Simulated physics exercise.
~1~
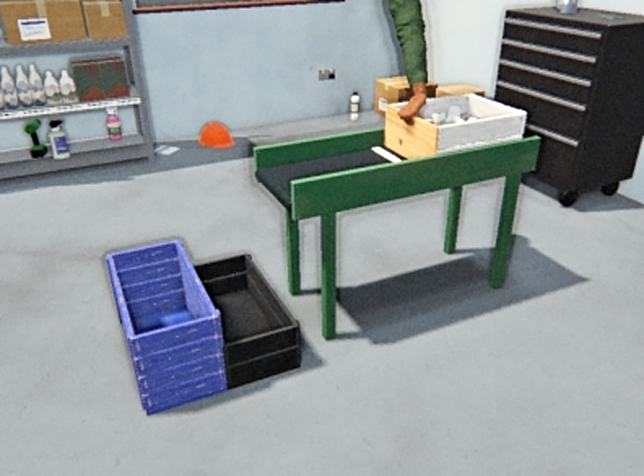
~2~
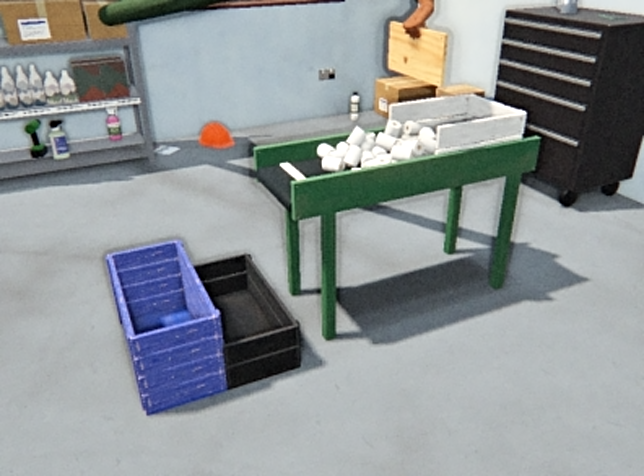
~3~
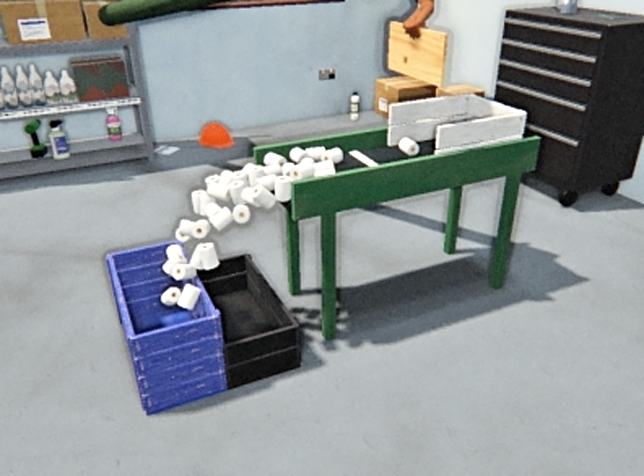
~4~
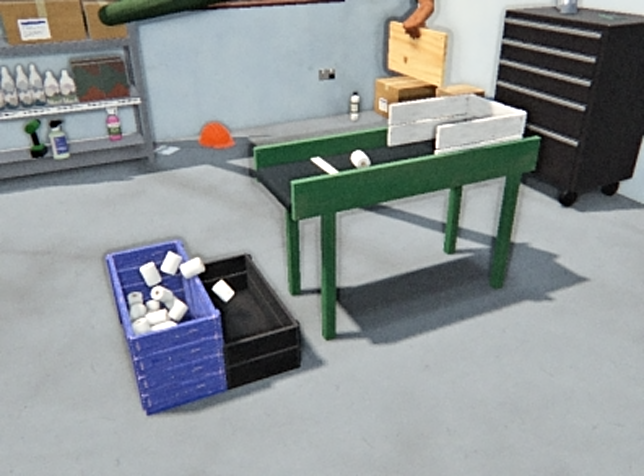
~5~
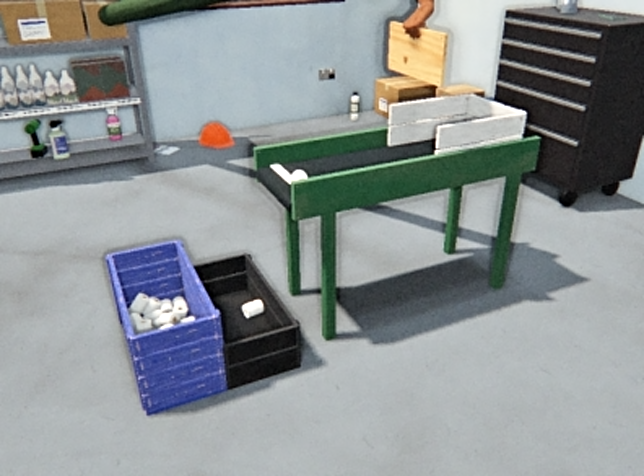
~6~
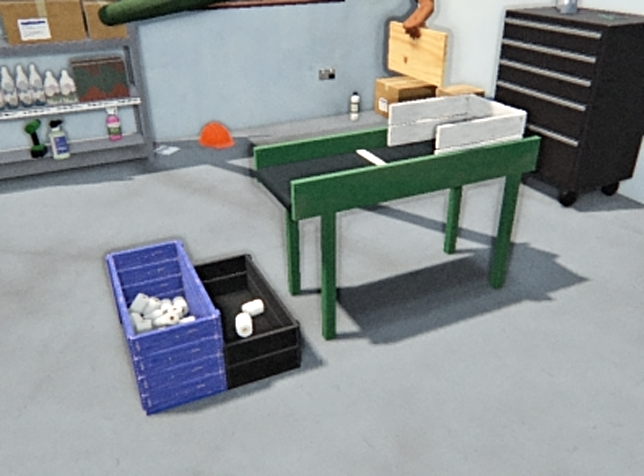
Workshop with a green conveyor carrying white paper rolls off its end, most landing in a blue bin, two in a black box.
